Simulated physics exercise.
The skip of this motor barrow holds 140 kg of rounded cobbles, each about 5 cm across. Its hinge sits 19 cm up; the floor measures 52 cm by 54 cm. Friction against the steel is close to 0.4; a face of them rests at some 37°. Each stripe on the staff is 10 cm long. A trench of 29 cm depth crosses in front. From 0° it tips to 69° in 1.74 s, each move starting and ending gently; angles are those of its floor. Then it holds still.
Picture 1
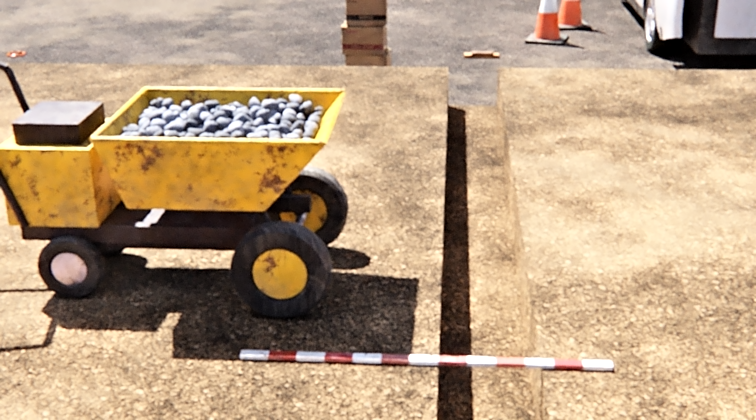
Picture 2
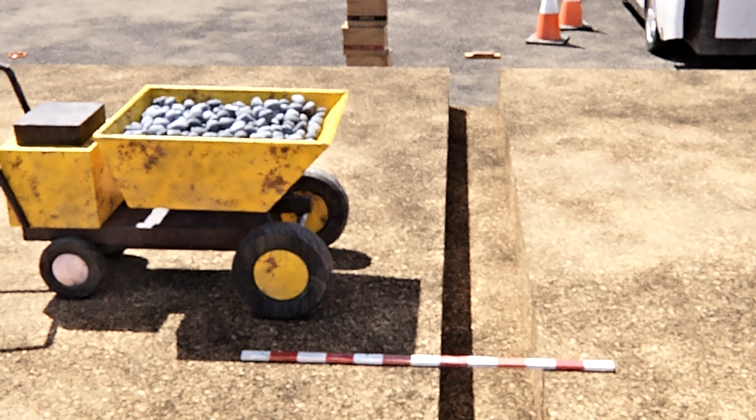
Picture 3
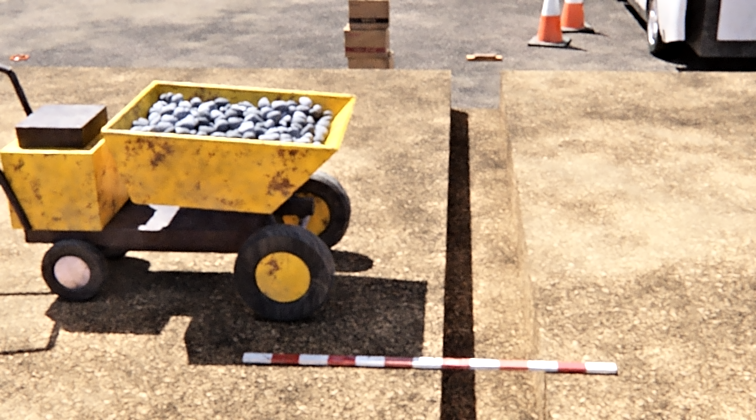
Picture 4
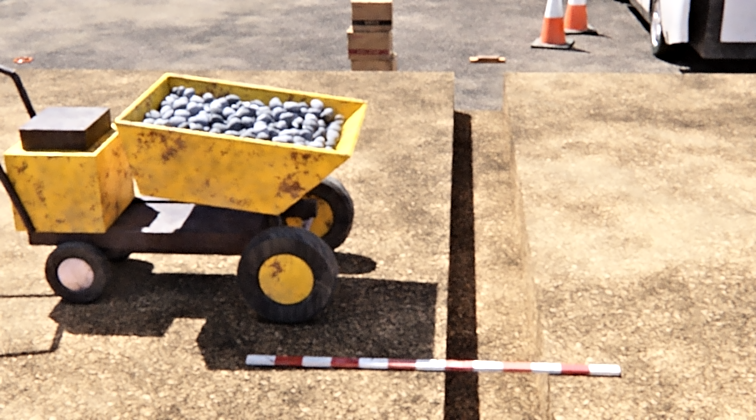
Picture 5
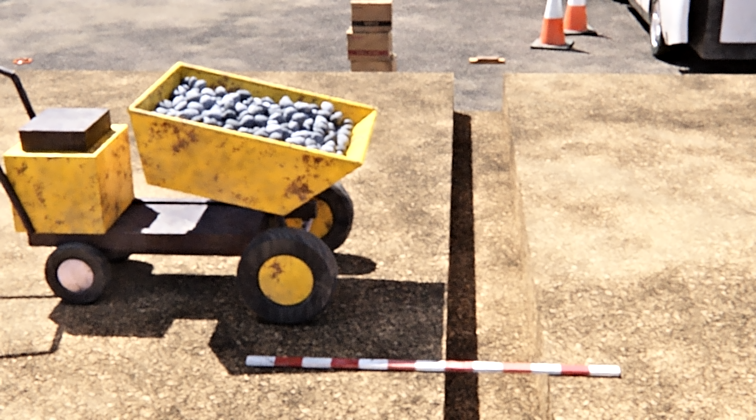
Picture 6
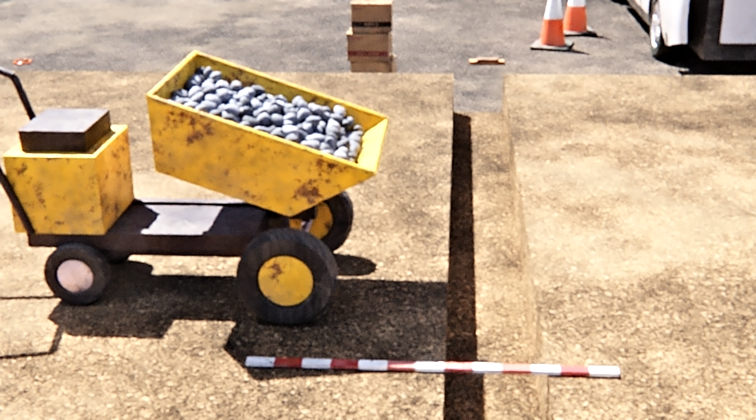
The footage shows a yellow motor barrow loaded with rounded grey stones, standing left of a narrow trench with a red-and-white staff on the ground, as its skip gradually tilts toward the right, its rear end rising.
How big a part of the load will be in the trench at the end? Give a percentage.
About 99 per cent.
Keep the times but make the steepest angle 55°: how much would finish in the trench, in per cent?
Then about 60 per cent.
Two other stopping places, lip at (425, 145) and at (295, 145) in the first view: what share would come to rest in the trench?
First some 35, then 90 per cent.
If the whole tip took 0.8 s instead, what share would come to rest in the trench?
It would be near 90 per cent.
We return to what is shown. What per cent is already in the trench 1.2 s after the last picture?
About 55 per cent by then.
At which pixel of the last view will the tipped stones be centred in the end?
Their middle is at about (491, 332).
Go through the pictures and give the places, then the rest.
The first frame shows lip at (325, 143), floor tilted 0°, highest stones at (218, 111).
The second frame shows lip at (328, 145), floor tilted 1°, highest stones at (221, 110).
In the third frame, the skip is at 4°, its lip at (337, 150); the top of the load is at (208, 109).
The fourth frame shows lip at (350, 156), floor tilted 8°, highest stones at (196, 101).
The fifth frame shows lip at (362, 164), floor tilted 13°, highest stones at (195, 91).
In the sixth frame, the skip is at 19°, its lip at (375, 174); the top of the load is at (206, 81).
Then, 0.7 s after the last picture the floor is at 58°, 99 % in the skip, 1 % short of the trench; the foremost stones are at (446, 222).
Then, 1.2 s after the last picture the floor is at 69°, 46 % in the skip, 54 % in the trench; the foremost stones are at (539, 316).
Then, 1.6 s after the last picture the floor is at 69°, 20 % in the skip, 1 % short of the trench, 79 % in the trench, 1 % past the trench; the foremost stones are at (567, 315).
Then, 3.5 s after the last picture the floor is at 69°, 0 % in the skip, 99 % in the trench, 1 % past the trench; the foremost stones are at (575, 324).
